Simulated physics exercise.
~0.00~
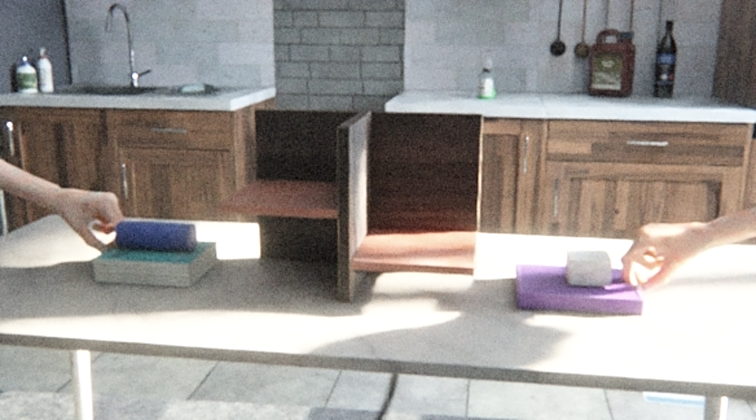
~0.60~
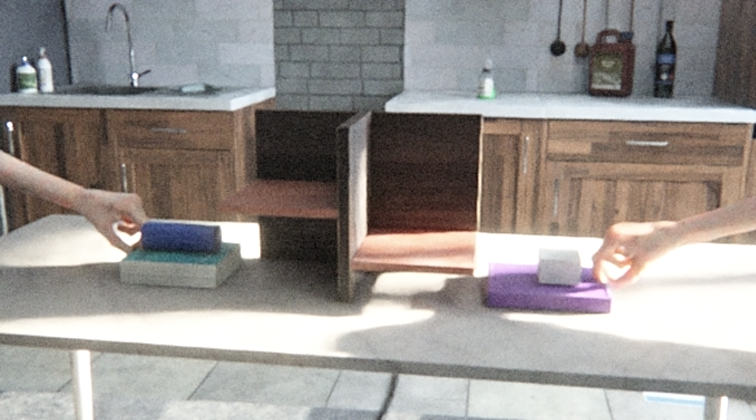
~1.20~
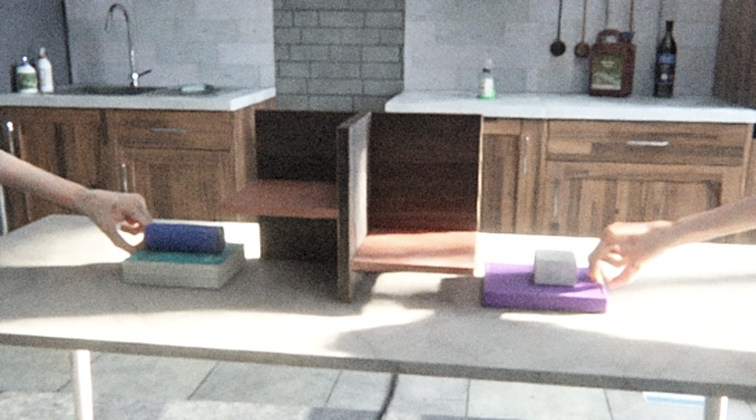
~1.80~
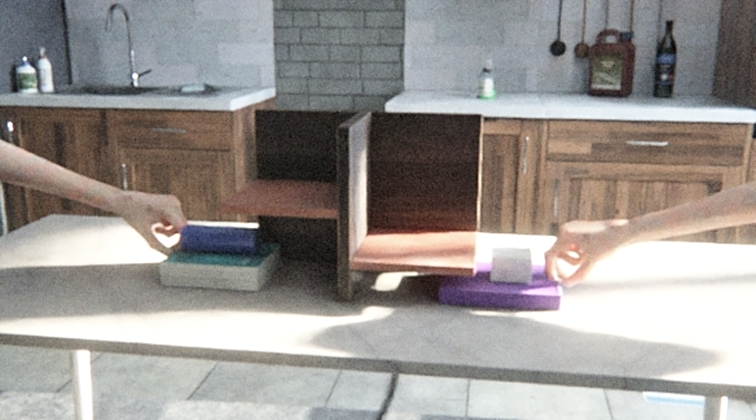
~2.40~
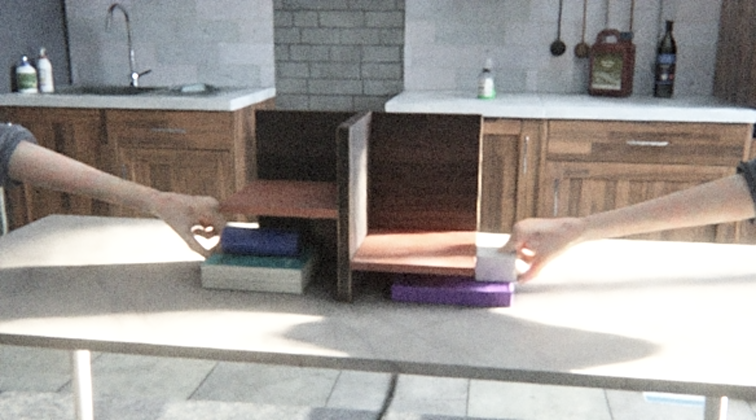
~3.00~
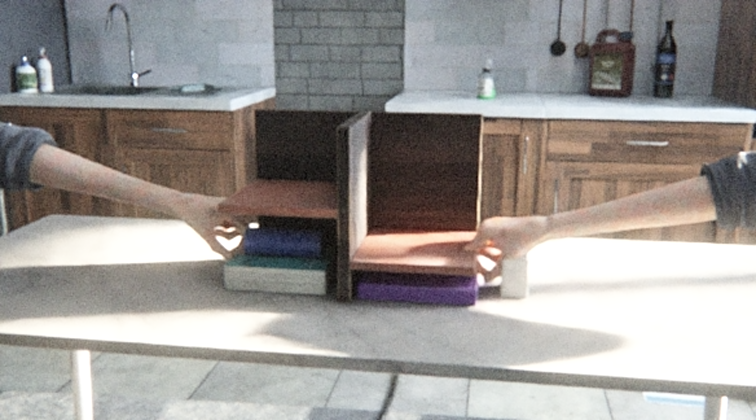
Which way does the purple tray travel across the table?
The purple tray moves to the left, sliding in under the shelf as a hand pushes from the right.
